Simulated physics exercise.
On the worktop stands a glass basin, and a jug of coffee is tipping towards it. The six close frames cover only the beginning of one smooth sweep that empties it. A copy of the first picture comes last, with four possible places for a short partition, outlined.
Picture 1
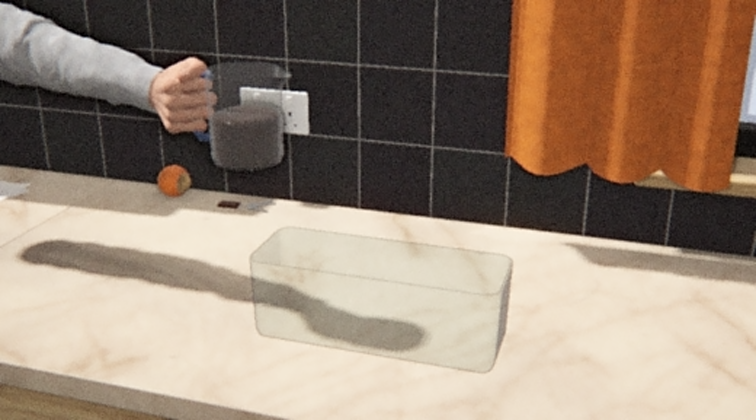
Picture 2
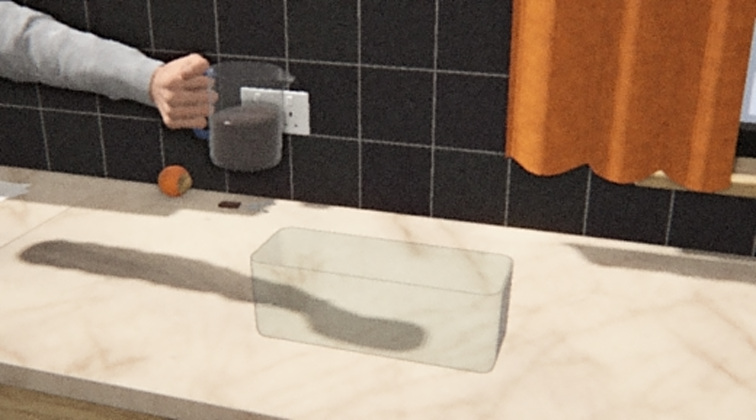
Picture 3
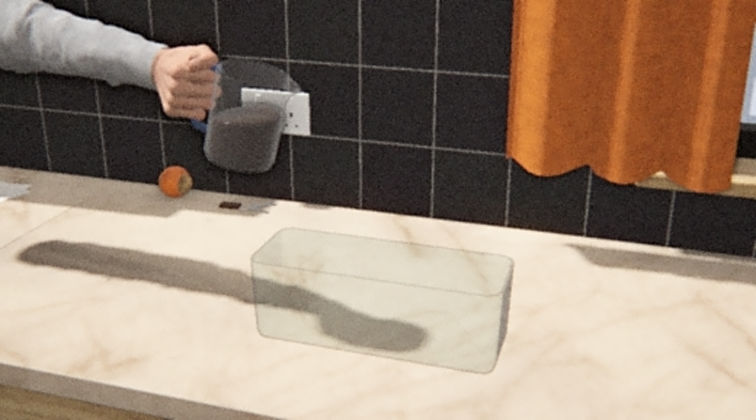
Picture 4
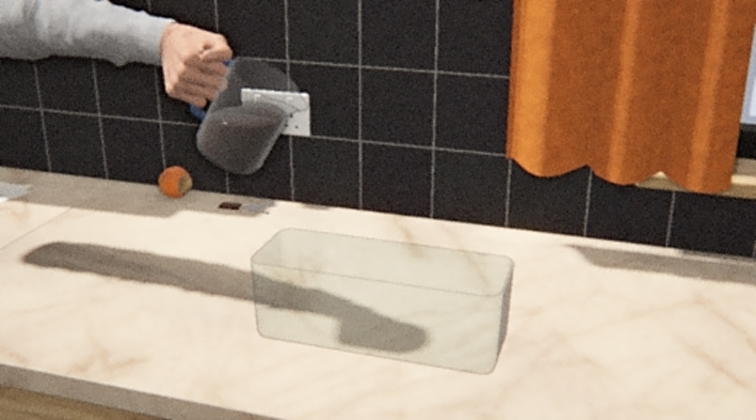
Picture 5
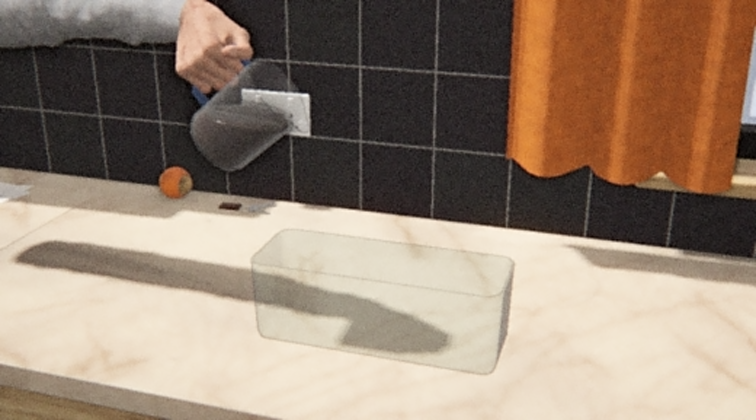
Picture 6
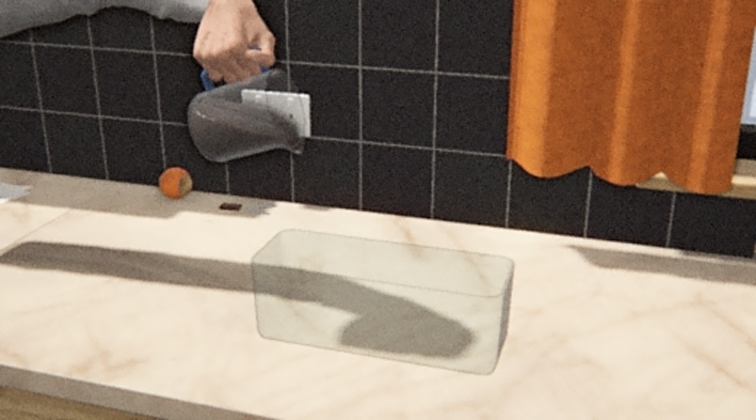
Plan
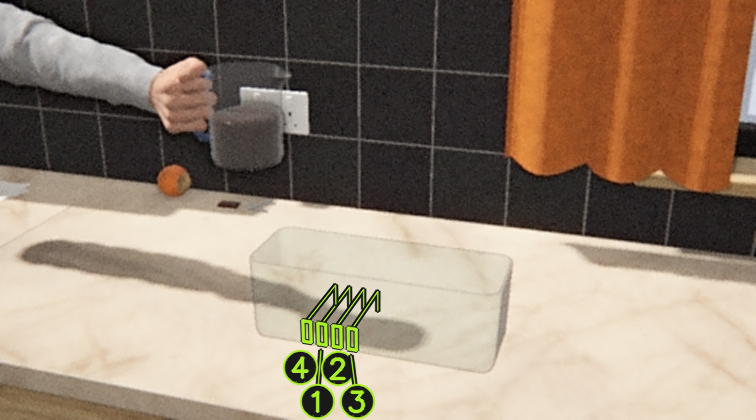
A hand holding a clear jug of dark liquid above a marble-patterned worktop tilts it steadily to the right, from upright to nearly on its side, while an empty glass basin stands still below and nothing leaves the jug.
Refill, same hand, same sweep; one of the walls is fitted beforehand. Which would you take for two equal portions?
Use position 1.
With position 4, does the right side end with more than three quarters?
Yes.
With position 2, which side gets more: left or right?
More ends on the left.
On the marked copy, 1 at (320, 350); 2 at (335, 353); 3 at (351, 355); 4 at (305, 348).
For position 1, about 56 % ends left of the wall and 41 % right of it.
For position 2, about 79 % ends left of the wall and 9 % right of it; 13 % is lost outside.
For position 3, about 79 % ends left of the wall and 10 % right of it; 11 % is lost outside.
For position 4, about 12 % ends left of the wall and 85 % right of it; 3 % is lost outside.
